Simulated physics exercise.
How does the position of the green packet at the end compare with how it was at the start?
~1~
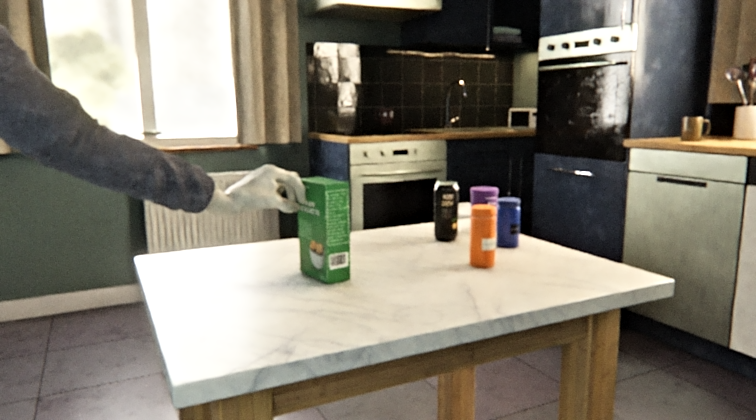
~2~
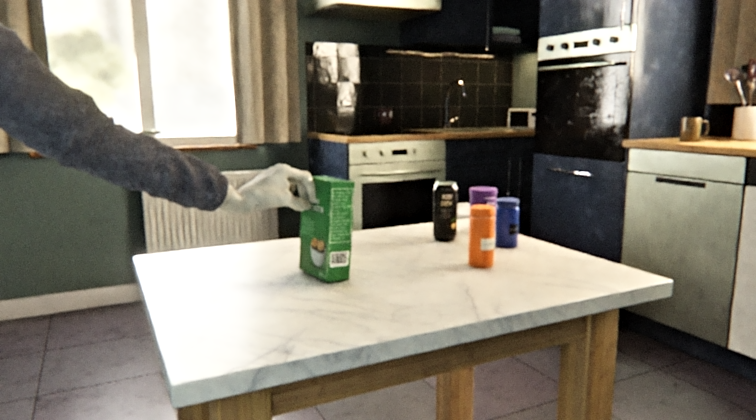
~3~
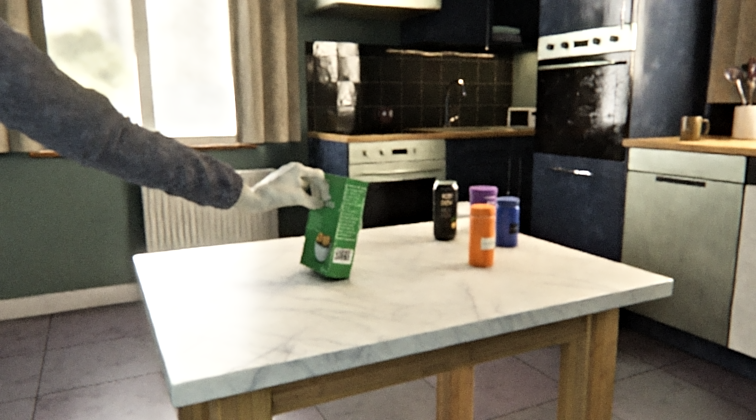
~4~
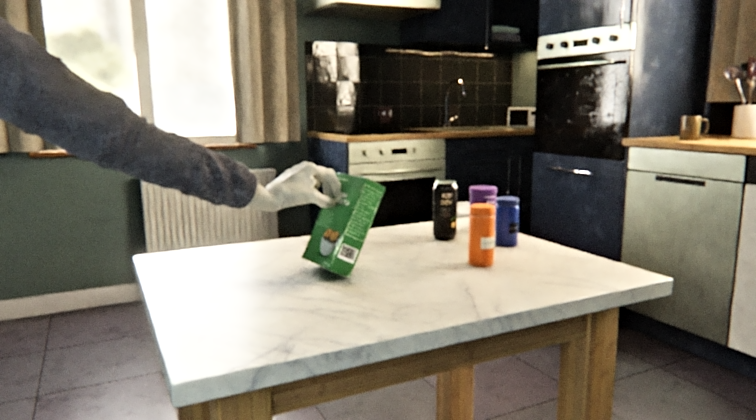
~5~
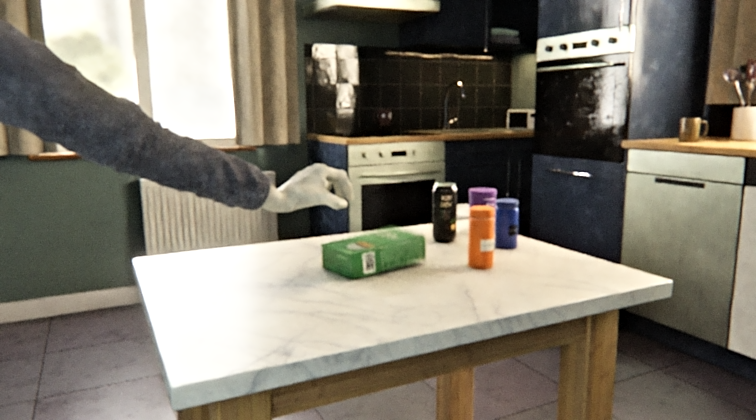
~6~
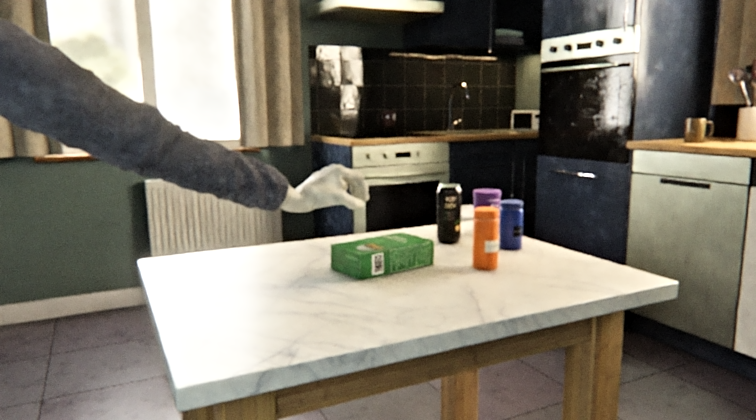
At the start the green packet stands upright on the table, and at the end it lies on its side.
